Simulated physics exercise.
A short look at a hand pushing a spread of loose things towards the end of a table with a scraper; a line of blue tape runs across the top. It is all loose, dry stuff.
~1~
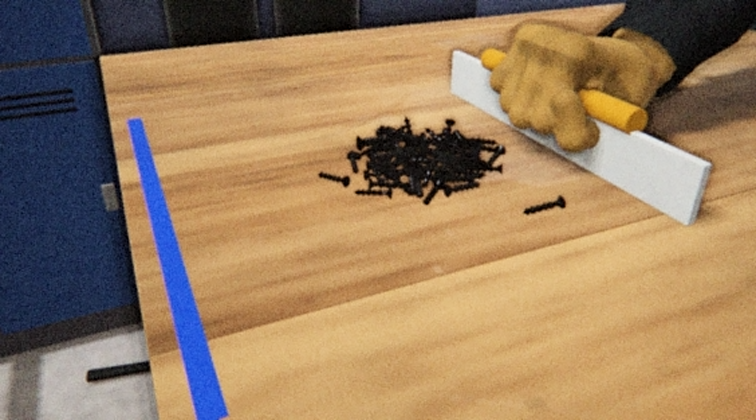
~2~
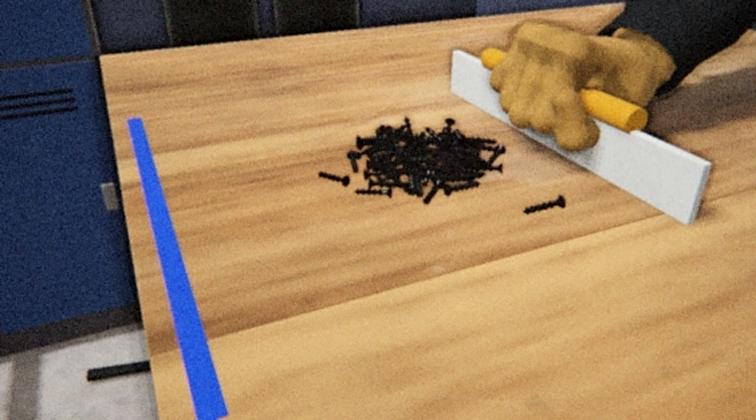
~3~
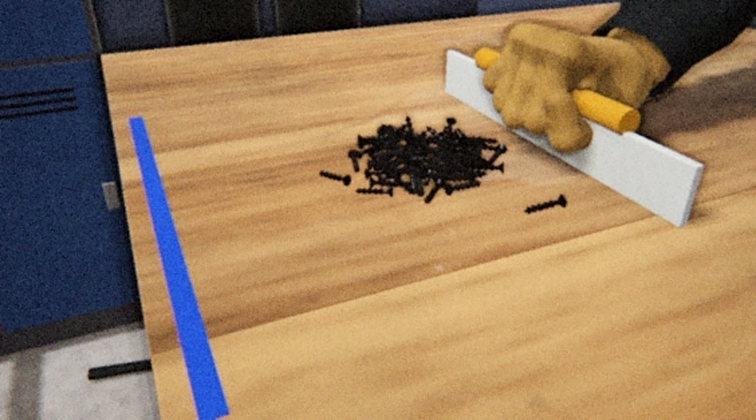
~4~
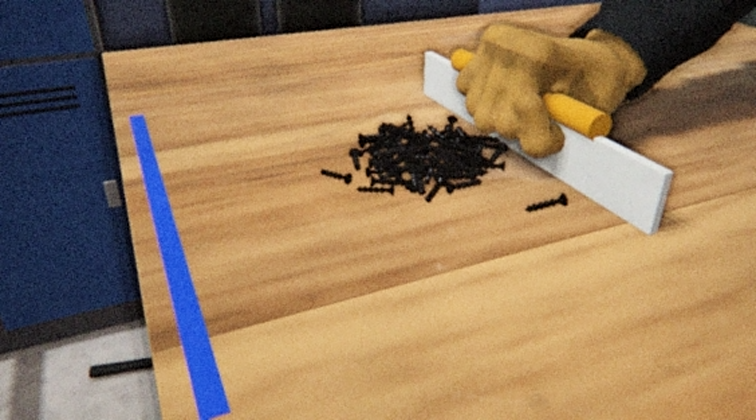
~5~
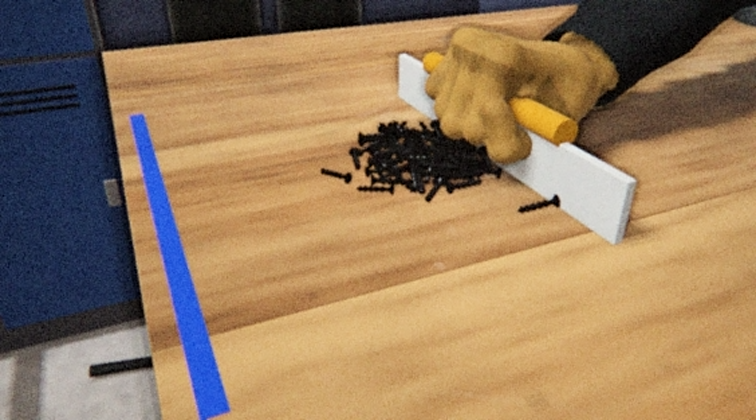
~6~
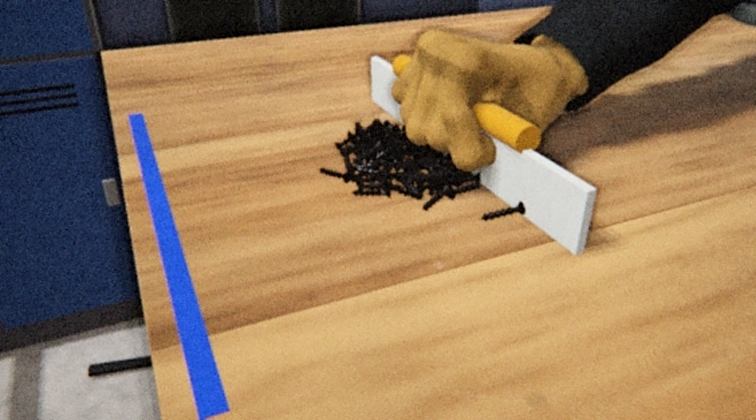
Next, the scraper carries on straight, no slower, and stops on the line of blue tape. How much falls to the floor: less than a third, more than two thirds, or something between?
The floor gets more than two thirds.
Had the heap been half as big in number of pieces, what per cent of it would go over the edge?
Some 100 per cent.
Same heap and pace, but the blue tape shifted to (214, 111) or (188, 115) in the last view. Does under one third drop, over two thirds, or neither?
In turn: Under a third; less than a third.
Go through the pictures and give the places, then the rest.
The first picture shows scraper at (672, 179), at rest; blue tape at (136, 127), right by the edge; edge at (127, 226); the heap at (413, 153), black screws.
The second picture shows scraper at (672, 179), at rest.
The third picture shows scraper at (664, 181); the heap at (415, 151).
The fourth picture shows scraper at (635, 187).
The fifth picture shows scraper at (600, 195); the heap at (414, 150), a small part pushed along.
The sixth picture shows scraper at (561, 204); blue tape at (137, 122); edge at (129, 222); the heap at (391, 152), nearly all pushed along.
Soon after the last picture, scraper still moving, near (307, 130); heap all on the table, its front near (213, 195).
A little later, scraper stopped at the blue tape; heap most over the edge.
Later still, scraper stopped at the blue tape; heap all over the edge.
At rest, scraper stopped at the blue tape; heap all over the edge.
